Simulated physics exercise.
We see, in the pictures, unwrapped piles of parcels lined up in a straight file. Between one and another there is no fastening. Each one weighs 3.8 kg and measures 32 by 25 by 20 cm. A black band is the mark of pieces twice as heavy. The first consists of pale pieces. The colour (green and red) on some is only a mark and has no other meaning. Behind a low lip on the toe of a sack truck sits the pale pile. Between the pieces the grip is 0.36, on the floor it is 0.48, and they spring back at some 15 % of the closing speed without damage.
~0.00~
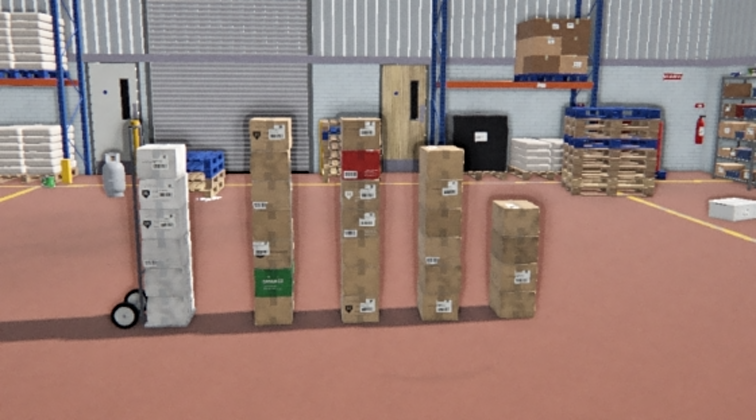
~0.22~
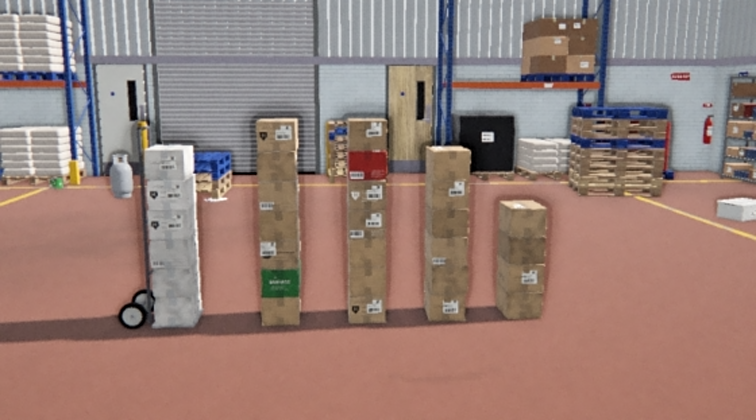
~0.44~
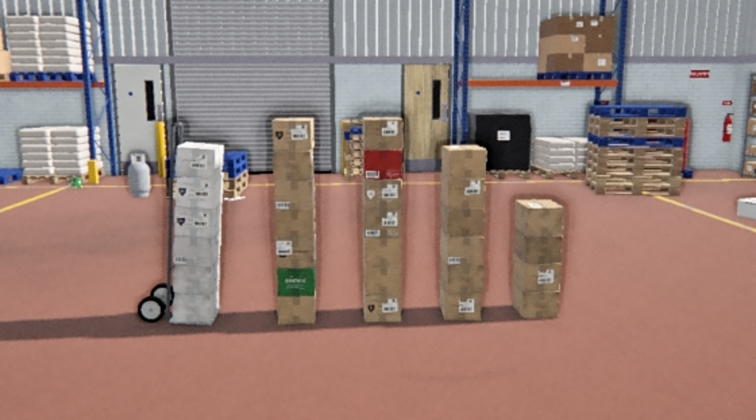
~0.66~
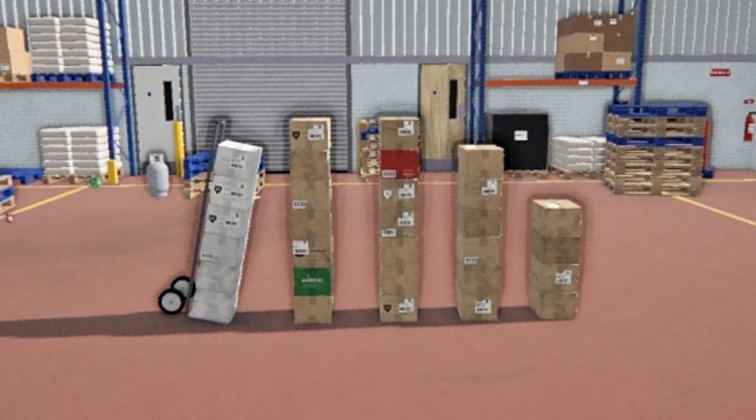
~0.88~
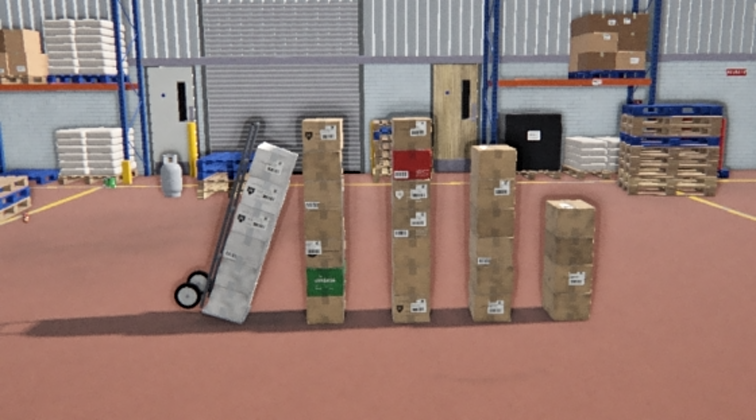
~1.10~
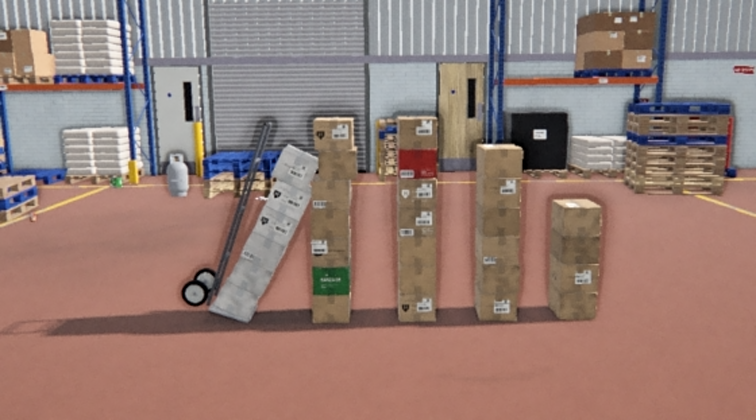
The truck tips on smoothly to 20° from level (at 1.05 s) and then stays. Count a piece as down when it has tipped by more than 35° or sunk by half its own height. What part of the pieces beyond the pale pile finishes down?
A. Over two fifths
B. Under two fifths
(A) Over two fifths.
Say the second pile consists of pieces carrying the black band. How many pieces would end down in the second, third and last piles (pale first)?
Pieces down: Second pile 0, third pile 0, last pile 0.
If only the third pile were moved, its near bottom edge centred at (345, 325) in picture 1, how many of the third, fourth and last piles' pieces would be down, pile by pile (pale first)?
Third 7, fourth 6, last 3 down.
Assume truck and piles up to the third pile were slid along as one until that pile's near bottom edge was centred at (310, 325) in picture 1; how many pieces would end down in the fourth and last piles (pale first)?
That would give fourth 6, last 4.
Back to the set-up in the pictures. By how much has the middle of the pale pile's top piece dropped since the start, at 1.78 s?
Drop so far: Roughly 20 cm.
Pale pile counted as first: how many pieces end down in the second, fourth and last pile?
Counts - second: 7, fourth: 6, last: 4.
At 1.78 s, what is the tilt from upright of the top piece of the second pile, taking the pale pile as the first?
10° from upright.
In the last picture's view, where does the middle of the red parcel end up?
Near (623, 278).
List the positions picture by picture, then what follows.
In the first picture (places mark the middle of the side facing us; the camera pans a little), truck frame (133, 169) 0° forward; red parcel (361, 165); green parcel (273, 283); the rest undisturbed.
Truck frame (141, 170) 0° forward; red parcel (368, 166), in the second picture.
Truck frame (172, 166) 5° forward, top of the pale pile leaning 5°; green parcel (296, 283); the rest undisturbed, in the third picture.
Truck frame (211, 163) 12° forward, top of the pale pile leaning 12°; red parcel (400, 165); the rest undisturbed, in the fourth picture.
Truck frame (242, 163) 18° forward, top of the pale pile leaning 20°; red parcel (412, 165); the rest undisturbed, in the fifth picture.
Truck frame (253, 163) 20° forward, top of the pale pile leaning 26°; green parcel (331, 282); red parcel (418, 164); 2 disturbed, none down, in the sixth picture.
After 1.78 s, 6 of the pale pile down; none of the 24 other parcels down, 9 disturbed; green parcel leaning 17°; red parcel shifted 48 mm.
After 2.30 s, 6 of the pale pile down; 6 of the 24 other parcels down; green parcel leaning 36°, 6 cm lower; red parcel leaning 22°.
After 2.76 s, 6 of the pale pile down; 18 of the 24 other parcels down; green parcel leaning 51°, 14 cm lower; red parcel leaning 31°, 25 cm lower.
After 3.30 s, 6 of the pale pile down; 24 of the 24 other parcels down; green parcel leaning 51°, 14 cm lower; red parcel leaning 38°, 81 cm lower.
At rest (4.3 s), 6 of the pale pile down; 24 of the 24 other parcels down; green parcel leaning 51°, 14 cm lower; red parcel leaning 44°, 86 cm lower. That is 100 per cent. As the last picture would show them, middles, green parcel near (385, 293), red parcel near (623, 278).
